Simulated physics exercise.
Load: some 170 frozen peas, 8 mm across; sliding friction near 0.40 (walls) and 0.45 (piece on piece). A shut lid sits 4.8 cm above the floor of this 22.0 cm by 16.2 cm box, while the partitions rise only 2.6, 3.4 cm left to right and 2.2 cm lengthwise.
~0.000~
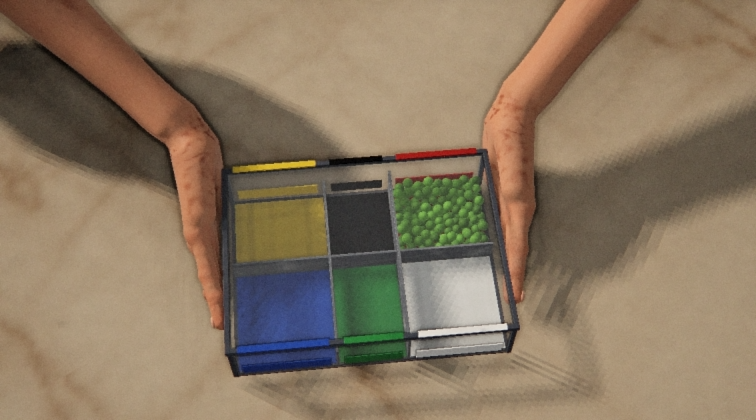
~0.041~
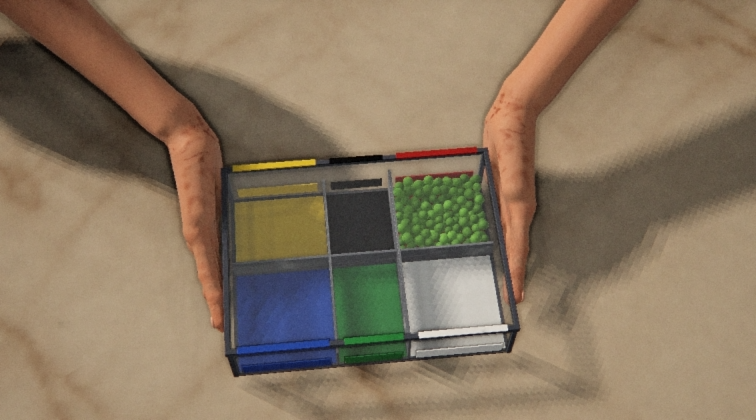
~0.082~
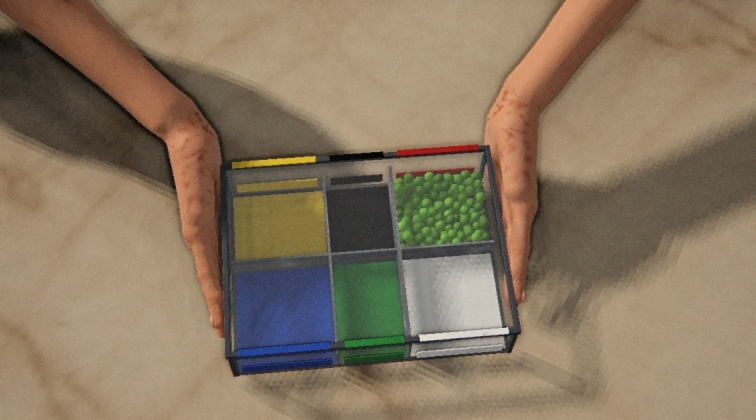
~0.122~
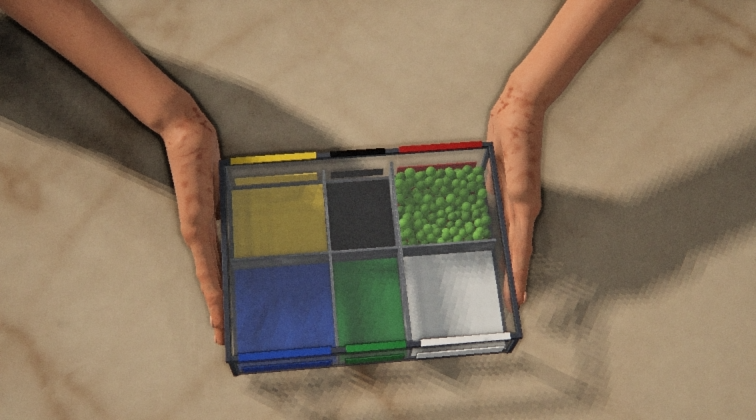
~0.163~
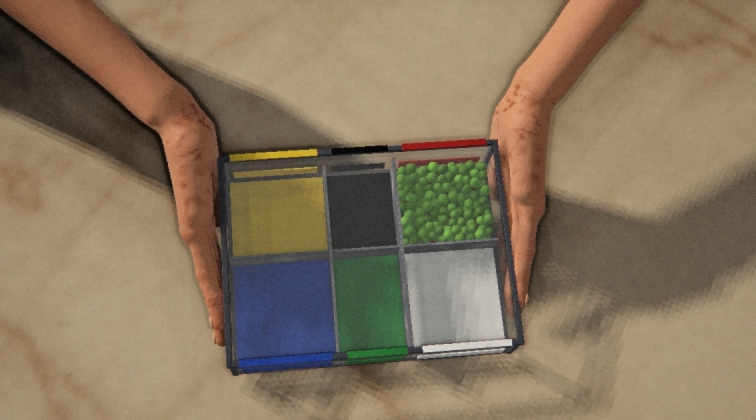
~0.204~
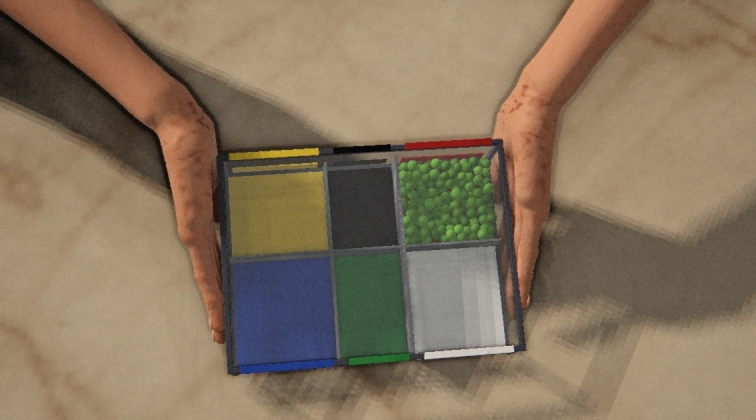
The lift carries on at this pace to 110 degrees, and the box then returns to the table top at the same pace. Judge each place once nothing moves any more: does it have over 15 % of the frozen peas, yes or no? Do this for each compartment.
Red: No, blue: No, green: No, yellow: No, white: Yes, black: No.
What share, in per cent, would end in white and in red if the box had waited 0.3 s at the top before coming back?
That would leave white with 95 percent and red with 0 percent.
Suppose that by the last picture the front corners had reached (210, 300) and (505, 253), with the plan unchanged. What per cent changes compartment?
My guess is close to 5 per cent.
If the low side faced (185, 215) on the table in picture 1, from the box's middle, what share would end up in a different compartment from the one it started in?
The share comes to about 20 in a hundred.
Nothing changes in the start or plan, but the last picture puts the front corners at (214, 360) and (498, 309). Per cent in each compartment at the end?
By the end, red has 20%, blue has 65%, green has 10%, yellow has 0%, white has 5% and black has 0%.
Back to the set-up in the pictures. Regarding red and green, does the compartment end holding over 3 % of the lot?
Checking red: It falls short; checking green: It clears.
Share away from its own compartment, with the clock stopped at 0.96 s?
At that moment it's some 90 per cent.
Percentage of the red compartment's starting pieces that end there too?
That comes out at about 0 percent.
After 0.96 s, tilt 110 degrees; red 10 %, white 85 %.
Then, at 1.47 s, tilt 48 degrees; green 5 %, white 95 %.
After 2.04 s, tilt 0 degrees; green 5 %, white 95 %.
By 2.5 s all is still; red 0 %, blue 0 %, green 5 %, yellow 0 %, white 95 %, black 0 %.
